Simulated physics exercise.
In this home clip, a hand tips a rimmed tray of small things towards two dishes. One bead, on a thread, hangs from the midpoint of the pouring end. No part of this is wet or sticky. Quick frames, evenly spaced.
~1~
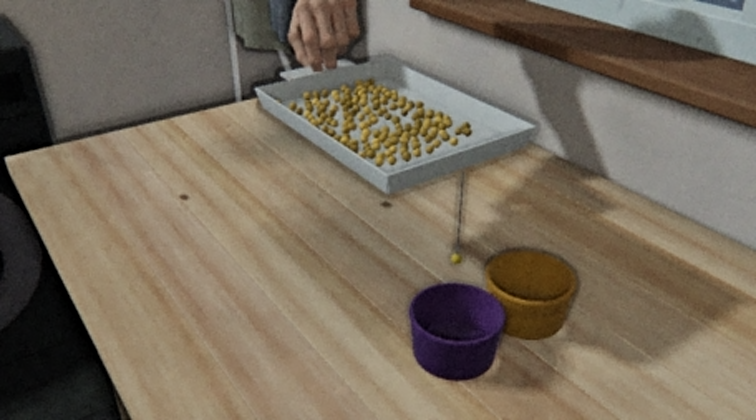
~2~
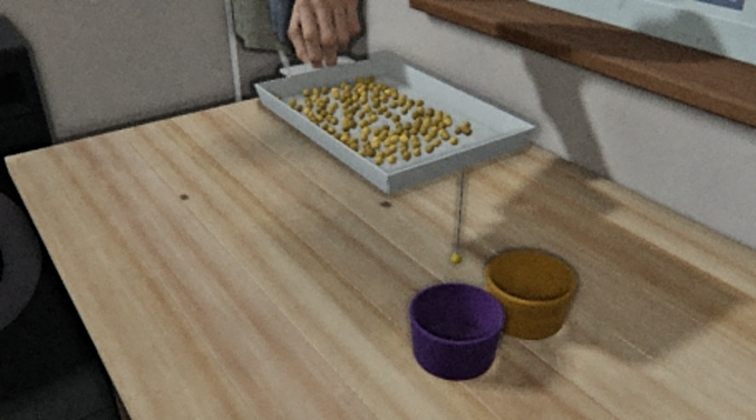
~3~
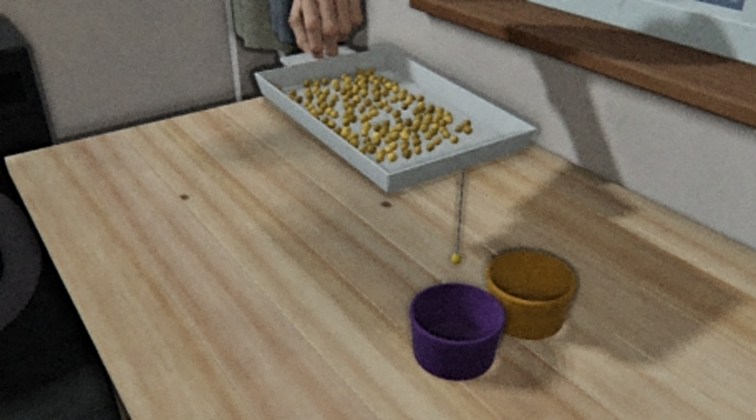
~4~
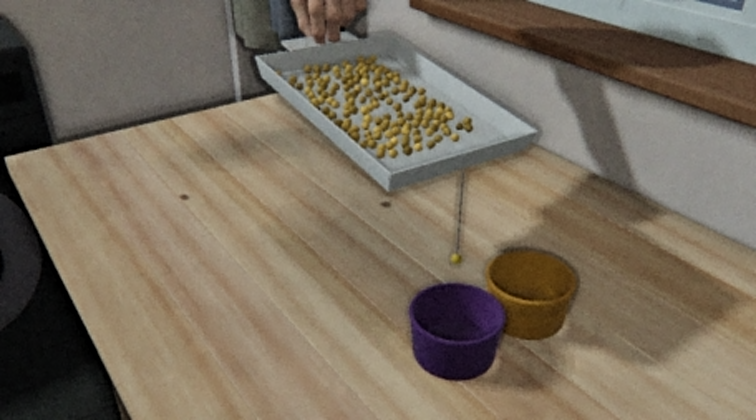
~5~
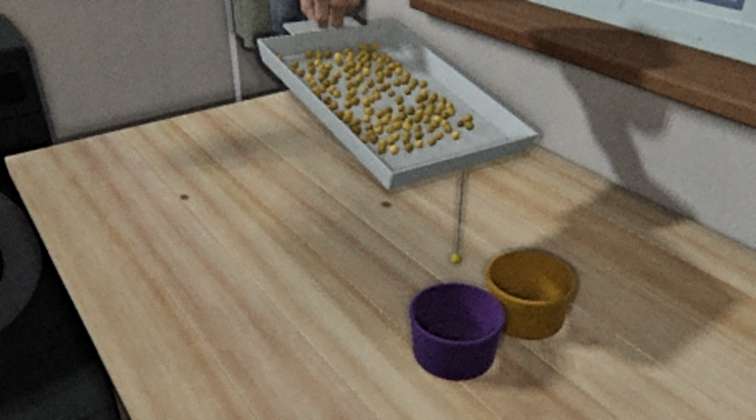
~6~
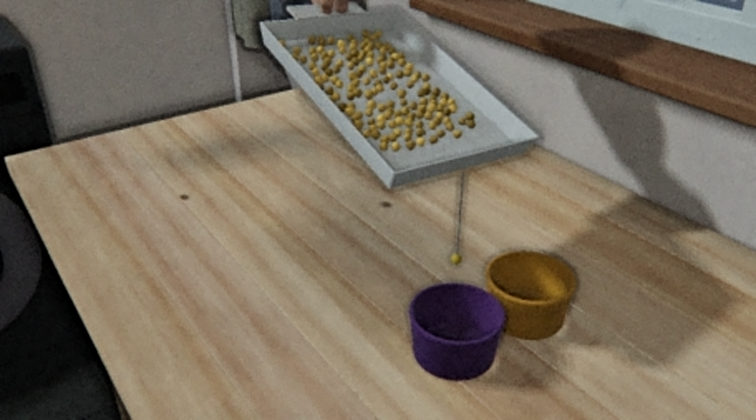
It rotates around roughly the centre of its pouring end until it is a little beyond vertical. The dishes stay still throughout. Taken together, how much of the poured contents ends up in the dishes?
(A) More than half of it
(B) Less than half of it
(A) More than half of it.
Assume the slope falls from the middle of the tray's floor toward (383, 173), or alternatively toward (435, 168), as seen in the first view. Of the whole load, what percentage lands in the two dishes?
You'd see roughly 20 per cent the first time and 70 per cent the second.
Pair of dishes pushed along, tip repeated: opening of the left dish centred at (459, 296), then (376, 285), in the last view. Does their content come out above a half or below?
First shift, a majority share; second shift, a minority share.
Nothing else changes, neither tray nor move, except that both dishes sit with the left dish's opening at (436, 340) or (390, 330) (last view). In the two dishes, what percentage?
About 40 per cent, then about 20 per cent.
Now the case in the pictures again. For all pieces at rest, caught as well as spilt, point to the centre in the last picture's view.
(528, 307).
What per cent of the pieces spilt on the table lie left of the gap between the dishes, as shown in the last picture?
Looks like close to 20 per cent of it.
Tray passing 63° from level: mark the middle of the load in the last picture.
Somewhere about (483, 137).
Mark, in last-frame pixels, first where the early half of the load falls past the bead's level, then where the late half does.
Initially about (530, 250); subsequently about (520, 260).
Soon, tray tipped steeply; nearly all on the tray; a stray few in the air.
A while on, tray tipped past a quarter turn; most on the tray; a small part in the right dish; a stray few outside both; a small part in the air.
Towards the end, tray tipped past a quarter turn; a small part in the left dish; about two thirds in the right dish; about a quarter outside both; a stray few in the air.
Finally, tray tipped past a quarter turn; a small part in the left dish; about two thirds in the right dish; about a quarter outside both.
